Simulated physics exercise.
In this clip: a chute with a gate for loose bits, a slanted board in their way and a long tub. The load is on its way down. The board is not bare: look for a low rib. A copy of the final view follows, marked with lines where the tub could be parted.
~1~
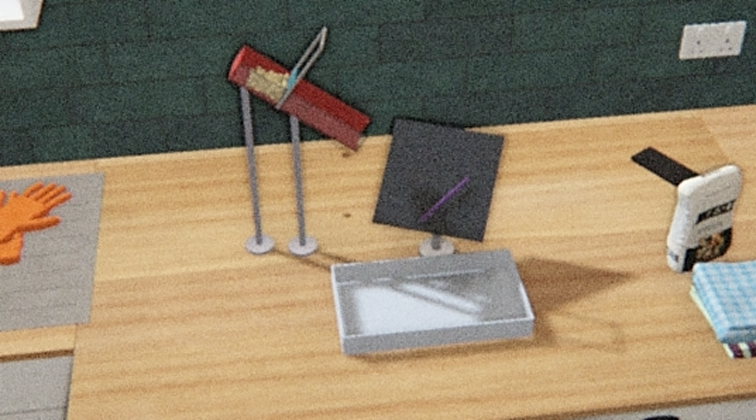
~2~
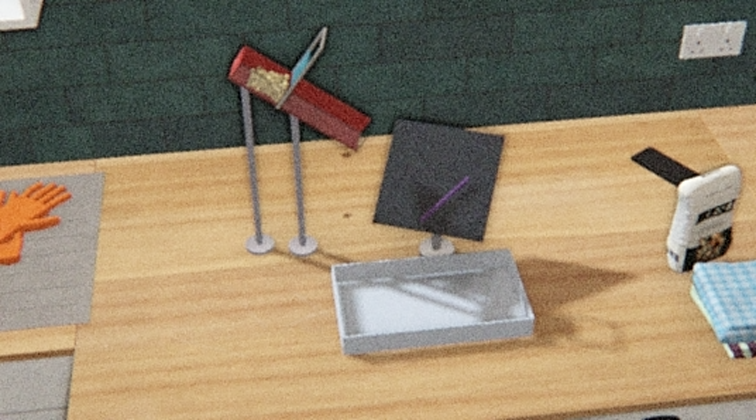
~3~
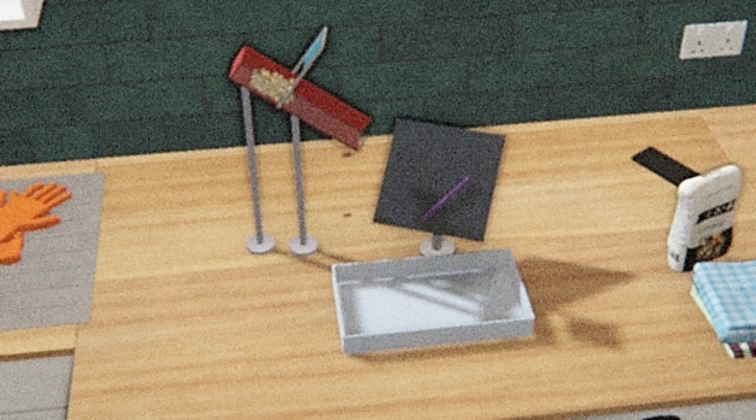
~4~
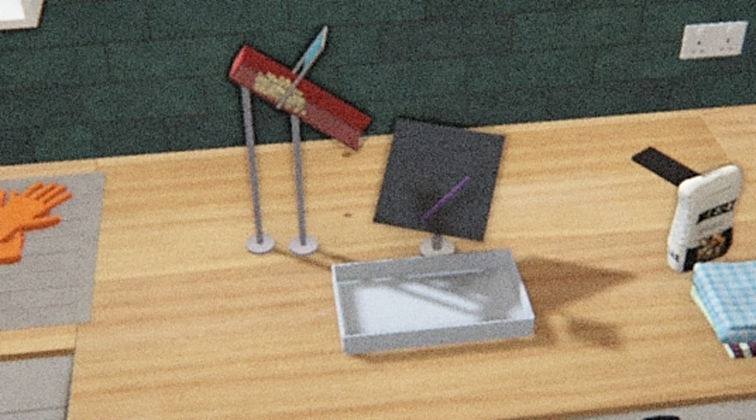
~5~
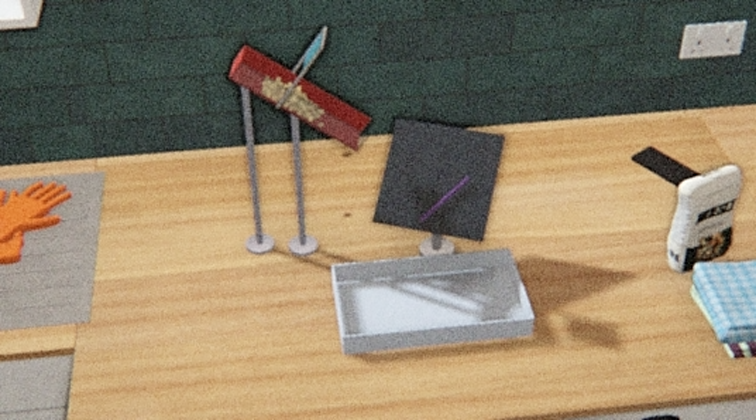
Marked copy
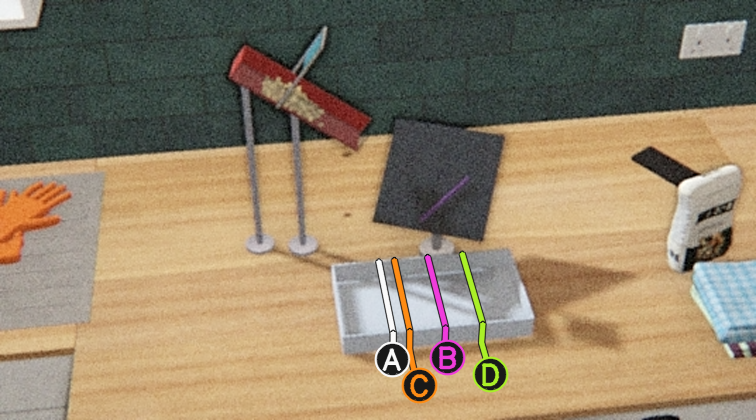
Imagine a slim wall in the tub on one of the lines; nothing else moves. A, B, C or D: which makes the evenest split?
Choose C.
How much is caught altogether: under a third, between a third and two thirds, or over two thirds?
About that: Over two thirds.
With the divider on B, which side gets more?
Left.
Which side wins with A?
Right.
On the marked copy, line A crosses the front rim at (393, 332); line B crosses the front rim at (445, 326); line C crosses the front rim at (409, 330); line D crosses the front rim at (482, 323).
Choosing A, of what is caught, a small part on the left of the divider, nearly all on the right.
Choosing B, of what is caught, nearly all on the left of the divider, a stray few on the right.
Choosing C, of what is caught, about half on the left of the divider, about half on the right.
Choosing D, of what is caught, all on the left of the divider, none on the right.
